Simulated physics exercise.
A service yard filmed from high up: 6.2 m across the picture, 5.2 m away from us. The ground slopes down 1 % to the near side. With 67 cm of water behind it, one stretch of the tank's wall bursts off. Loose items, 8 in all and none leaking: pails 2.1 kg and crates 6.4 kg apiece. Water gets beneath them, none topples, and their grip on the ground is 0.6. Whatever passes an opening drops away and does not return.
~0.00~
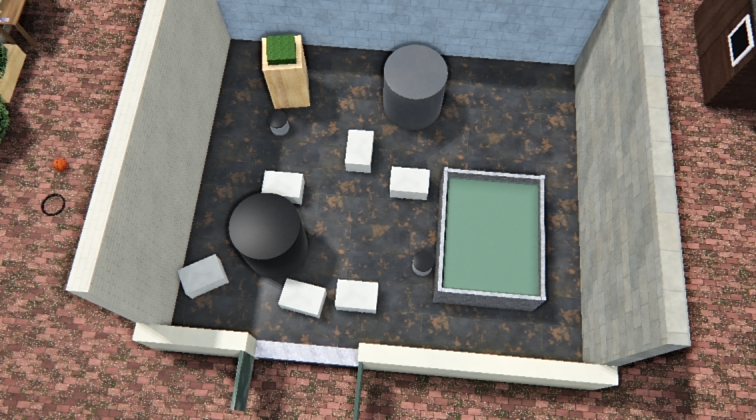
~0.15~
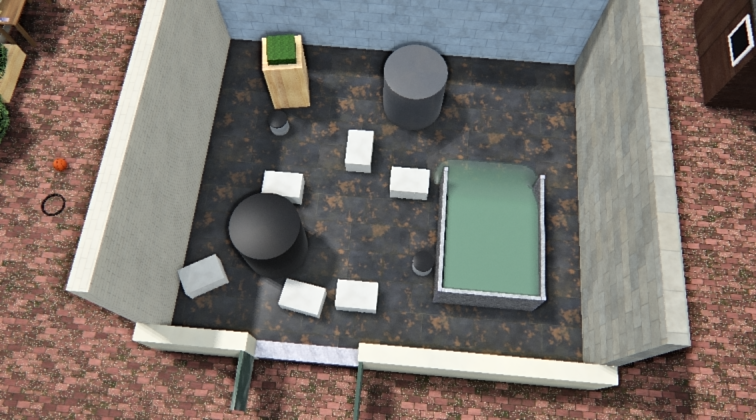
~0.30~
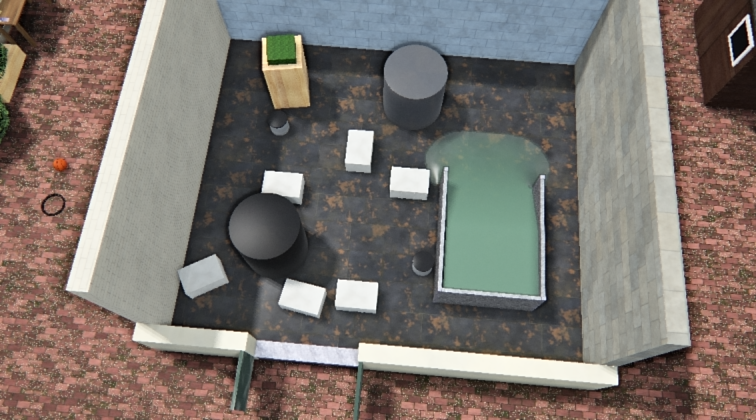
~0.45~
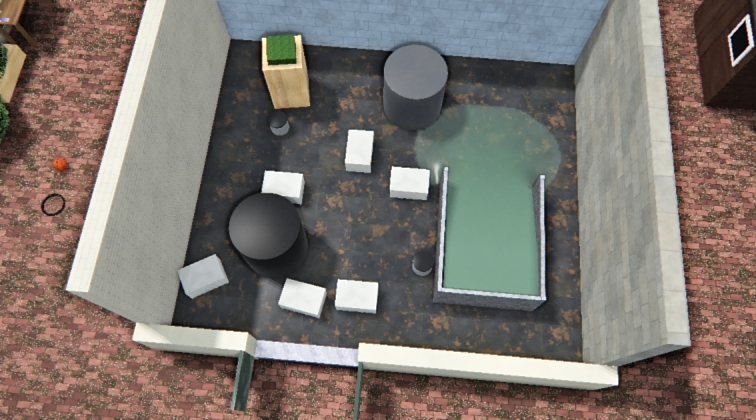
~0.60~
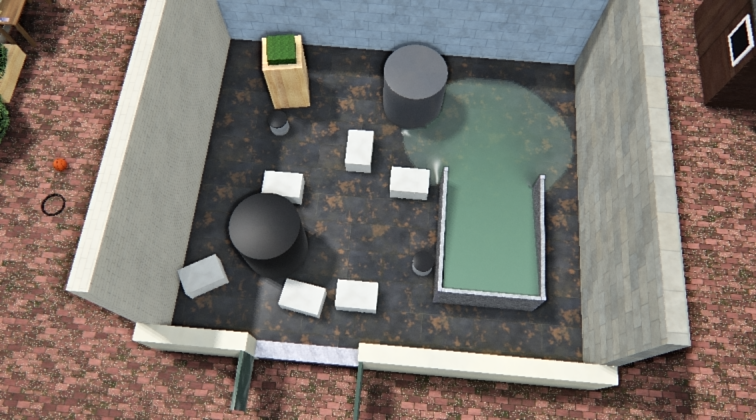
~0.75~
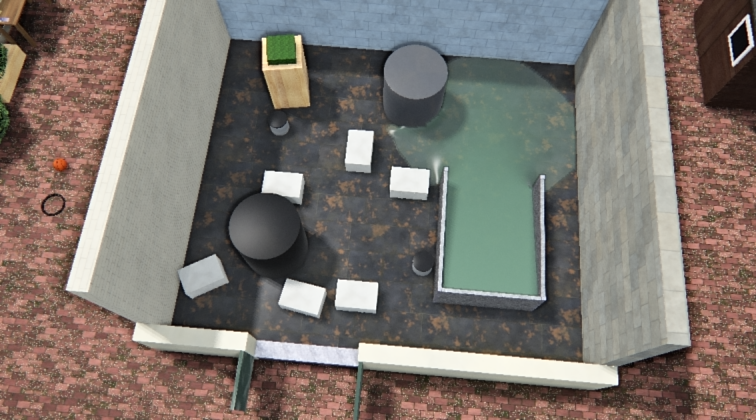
Green water slips out through the open far side of a rectangular tank at the right of a walled yard with a dark mottled floor, seen from high above. Around it stand white blocks, a black round-topped object, a grey cylinder and a wooden planter near the blue back wall. The water fans out toward that wall and rightward, while the loose objects and camera stay still.
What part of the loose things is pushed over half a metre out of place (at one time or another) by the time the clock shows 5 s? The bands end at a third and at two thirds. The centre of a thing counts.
That comes to from one to two thirds.
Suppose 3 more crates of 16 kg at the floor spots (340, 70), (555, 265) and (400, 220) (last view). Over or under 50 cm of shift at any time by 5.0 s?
In that order: Less, over, under.
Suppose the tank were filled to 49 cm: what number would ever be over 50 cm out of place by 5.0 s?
Then 2.
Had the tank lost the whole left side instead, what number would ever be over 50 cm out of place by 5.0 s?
In that case 8 of them.
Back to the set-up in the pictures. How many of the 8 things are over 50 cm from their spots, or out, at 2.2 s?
By then 0.
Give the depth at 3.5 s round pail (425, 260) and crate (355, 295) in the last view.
Roughly 0 and 0 cm.
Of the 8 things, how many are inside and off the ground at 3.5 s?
At that moment 1.
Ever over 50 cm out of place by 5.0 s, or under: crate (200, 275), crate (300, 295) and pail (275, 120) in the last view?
In turn: Short of it, short of it, past it.
After 1.1 s 0 of 8 are over 50 cm from their spots; 0 afloat.
After 2.2 s 0 of 8 are over 50 cm from their spots; 0 afloat.
After 3.5 s 2 of 8 are over 50 cm from their spots; 1 afloat.
After 5.0 s 3 of 8 are over 50 cm from their spots, and 3 have been at some point; 2 afloat.
